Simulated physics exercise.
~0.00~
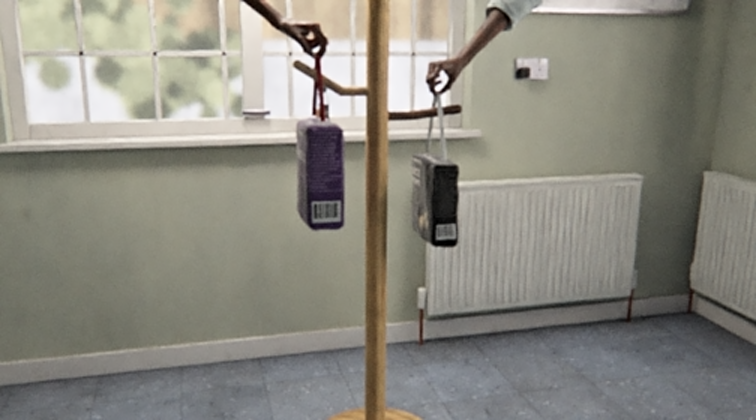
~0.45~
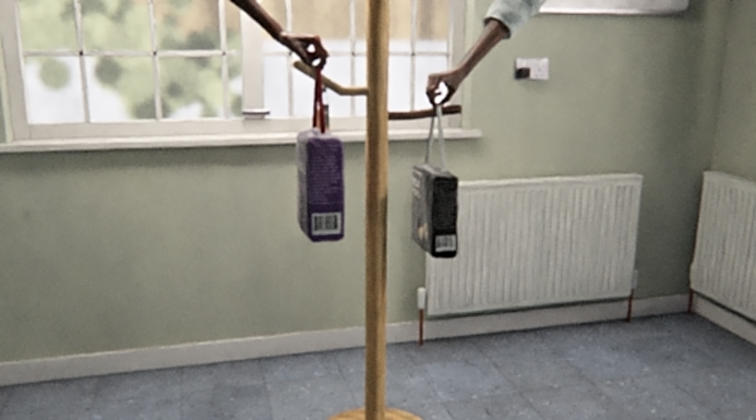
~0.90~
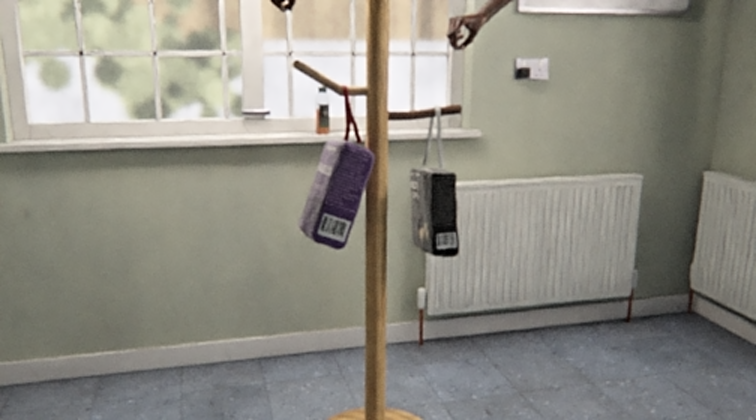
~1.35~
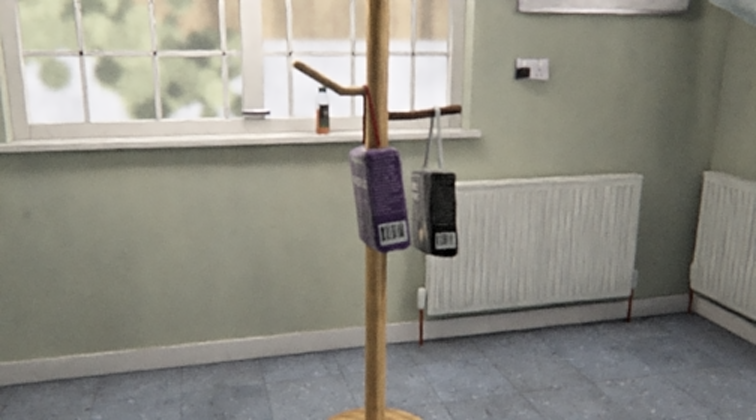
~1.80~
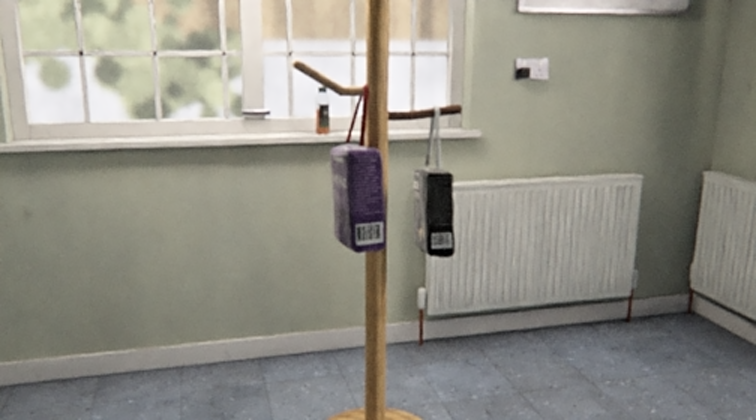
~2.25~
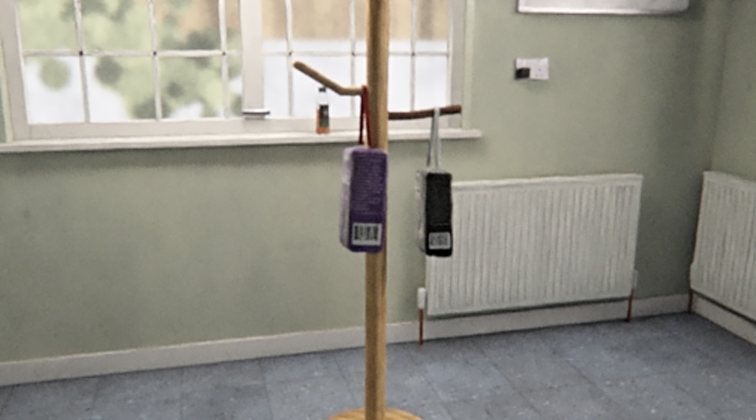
Two hands hang a purple sack and a black bag, which sway and stay up.
